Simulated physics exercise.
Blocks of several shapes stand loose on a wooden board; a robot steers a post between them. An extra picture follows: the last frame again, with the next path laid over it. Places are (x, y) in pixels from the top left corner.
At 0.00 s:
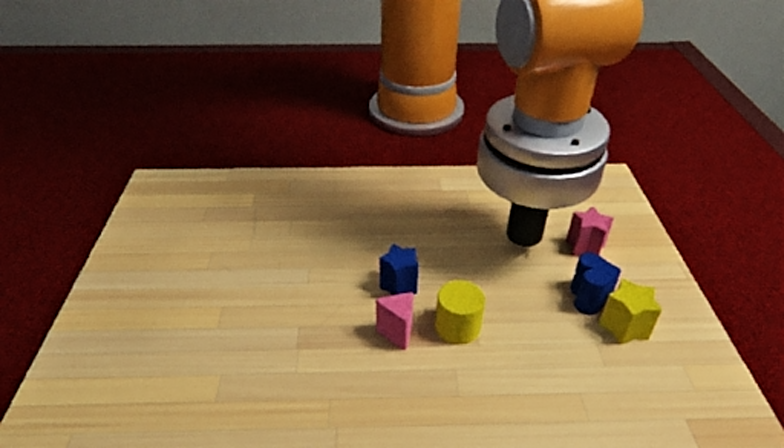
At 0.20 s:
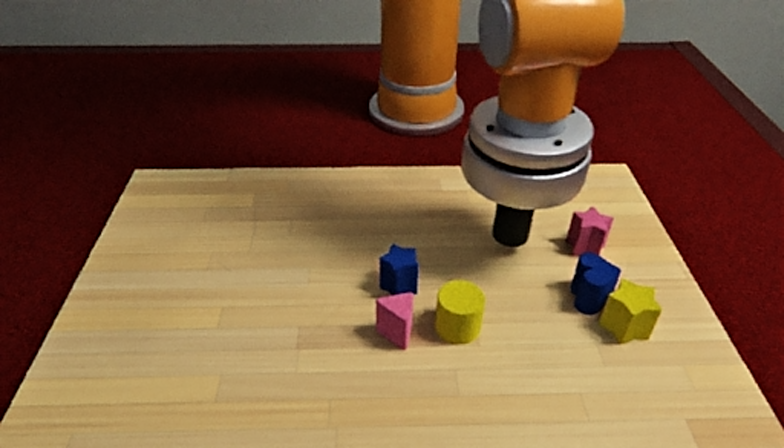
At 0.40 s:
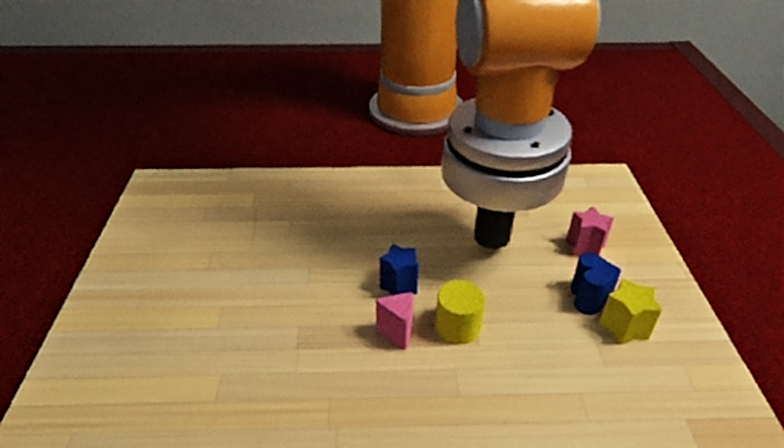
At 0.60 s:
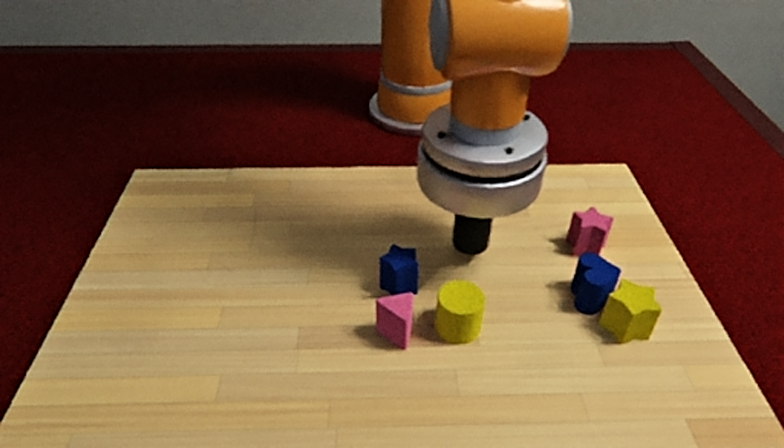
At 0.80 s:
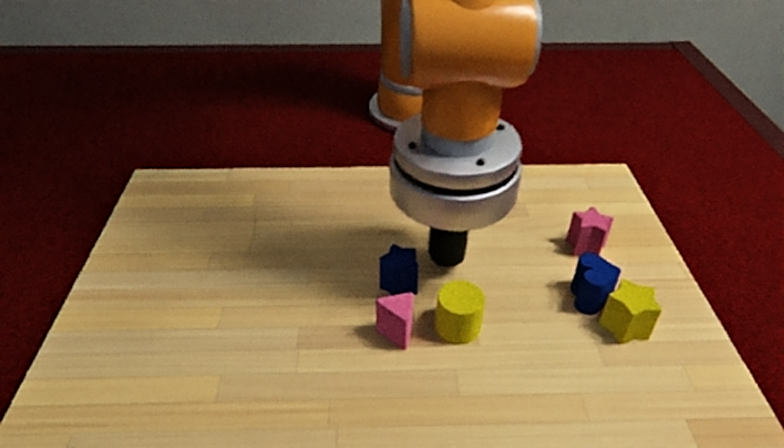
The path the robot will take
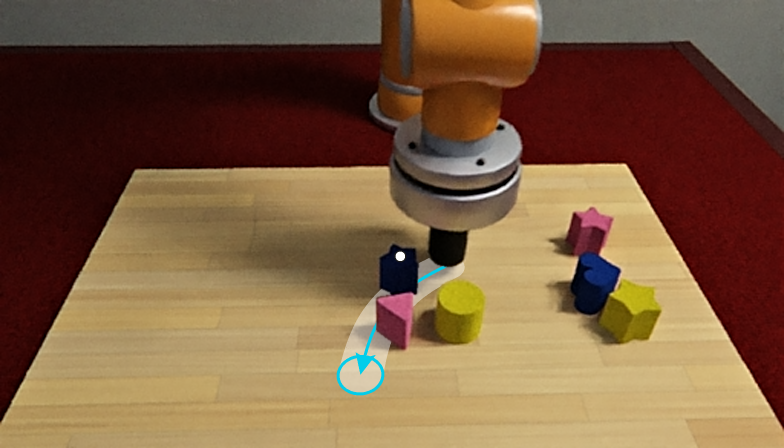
At first, a robot arm holds a dark post over a wooden board, near a pink star and other loose blue, yellow and pink blocks. The post then moves steadily left, drawing slightly nearer the viewer late on, until it is beside the blue star-shaped block, while every block stays still.
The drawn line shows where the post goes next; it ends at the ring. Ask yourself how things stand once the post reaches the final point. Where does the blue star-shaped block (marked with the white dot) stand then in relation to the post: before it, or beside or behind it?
It escapes to one side.
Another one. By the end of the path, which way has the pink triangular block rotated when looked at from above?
From overhead, anticlockwise.
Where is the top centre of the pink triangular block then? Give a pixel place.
At pixel (402, 328).
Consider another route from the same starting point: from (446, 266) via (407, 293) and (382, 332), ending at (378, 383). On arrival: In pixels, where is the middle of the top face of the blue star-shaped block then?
Just about (354, 274).
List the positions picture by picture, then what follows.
In the first frame, tip of the post (524, 235), middles of tops, pink triangular block (398, 303), blue star-shaped block (400, 256), yellow cylinder (461, 296).
In the second frame, post (511, 235), nothing pushed.
In the third frame, post (492, 237), nothing pushed.
In the fourth frame, post (470, 243), nothing pushed.
In the fifth frame, post (447, 254), pink triangular block (398, 303), blue star-shaped block (400, 256), yellow cylinder (461, 296).
The line goes from (446, 266) by way of (406, 290) and (376, 326) to (361, 375); the dot is on the blue star-shaped block.
What follows on the original path. One third of the way, post (405, 279); blue star-shaped block (369, 274).
Two thirds of the way, post (375, 315); pink triangular block (398, 317), turned 30° anticlockwise; blue star-shaped block (334, 292), turned 70° clockwise.
At the end, post (360, 363); pink triangular block (402, 328), turned 60° anticlockwise; blue star-shaped block (332, 293), turned 85° clockwise; yellow cylinder unmoved.
